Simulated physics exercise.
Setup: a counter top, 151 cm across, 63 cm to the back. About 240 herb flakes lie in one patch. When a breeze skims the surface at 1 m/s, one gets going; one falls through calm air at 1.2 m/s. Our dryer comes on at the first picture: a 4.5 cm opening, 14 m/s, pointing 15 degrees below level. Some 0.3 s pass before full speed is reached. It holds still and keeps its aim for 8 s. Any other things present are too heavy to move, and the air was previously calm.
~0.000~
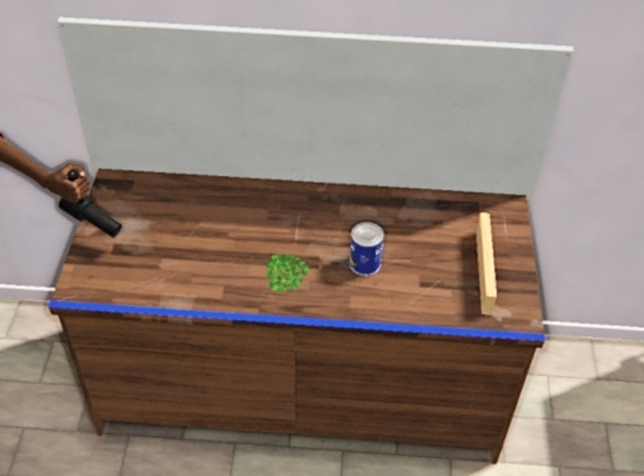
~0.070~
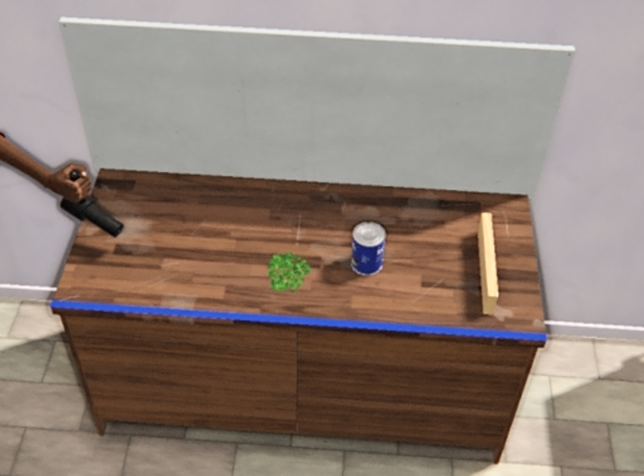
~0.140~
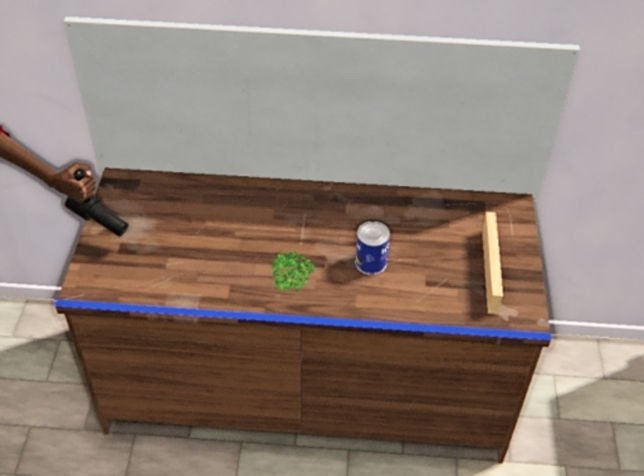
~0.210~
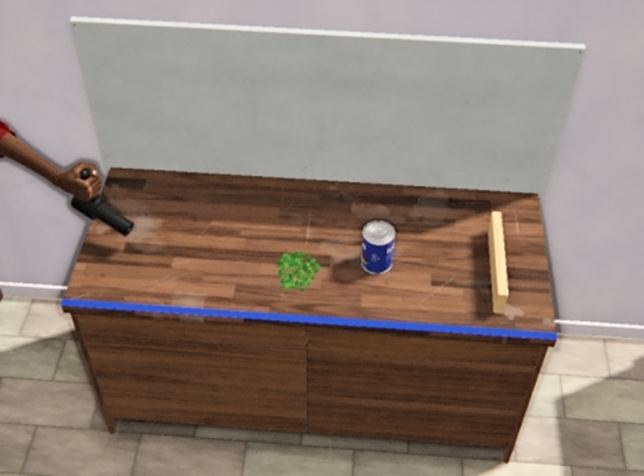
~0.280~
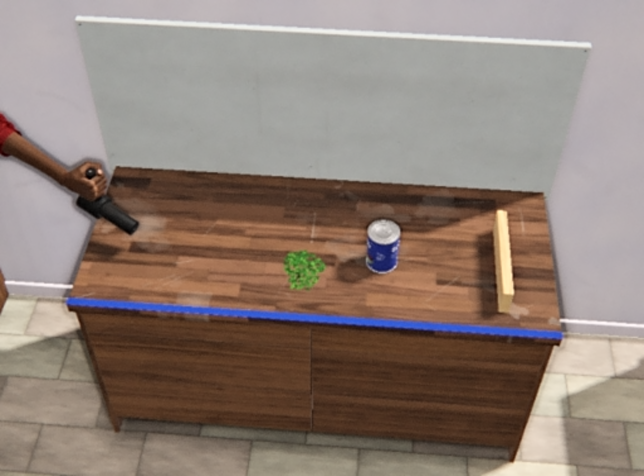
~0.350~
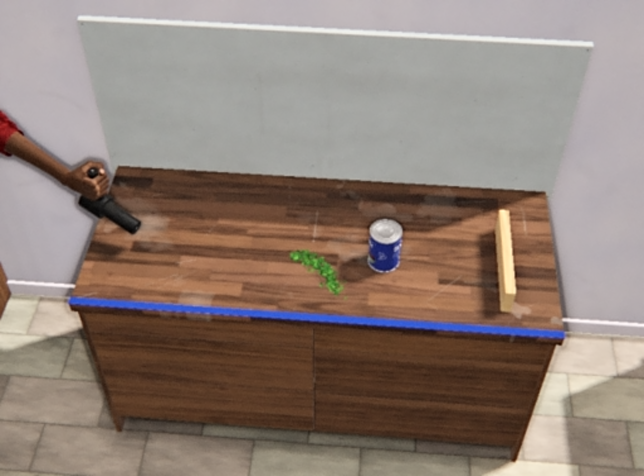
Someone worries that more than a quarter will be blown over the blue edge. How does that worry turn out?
It does not come true.
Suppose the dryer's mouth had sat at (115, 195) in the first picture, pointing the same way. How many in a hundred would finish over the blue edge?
Outcome: Some 50 in a hundred.
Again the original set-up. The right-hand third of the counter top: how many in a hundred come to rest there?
Something close to 60 % ends up there.
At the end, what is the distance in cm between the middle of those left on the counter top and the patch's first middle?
Distance: Approx. 70 cm.
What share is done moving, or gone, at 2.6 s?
That works out to some 30 %.
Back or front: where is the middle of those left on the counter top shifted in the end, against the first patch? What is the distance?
Shift: Towards the far edge, some 30 cm.
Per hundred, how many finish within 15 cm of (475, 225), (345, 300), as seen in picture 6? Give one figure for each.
Estimates in listed order: 30 %; 0 %.
After 1.6 s, 77 % are on the move or not yet settled, 7 % are over the blue edge; the middle of those still in play is near (498, 272).
After 2.6 s, 69 % are on the move or not yet settled, 9 % are over the blue edge; the middle of those still in play is near (495, 232).
After 4.4 s, 53 % are on the move or not yet settled, 10 % are over the blue edge; the middle of those still in play is near (495, 221).
After 8.0 s, at the end, 11 % are over the blue edge; the middle of those still in play is near (498, 218).
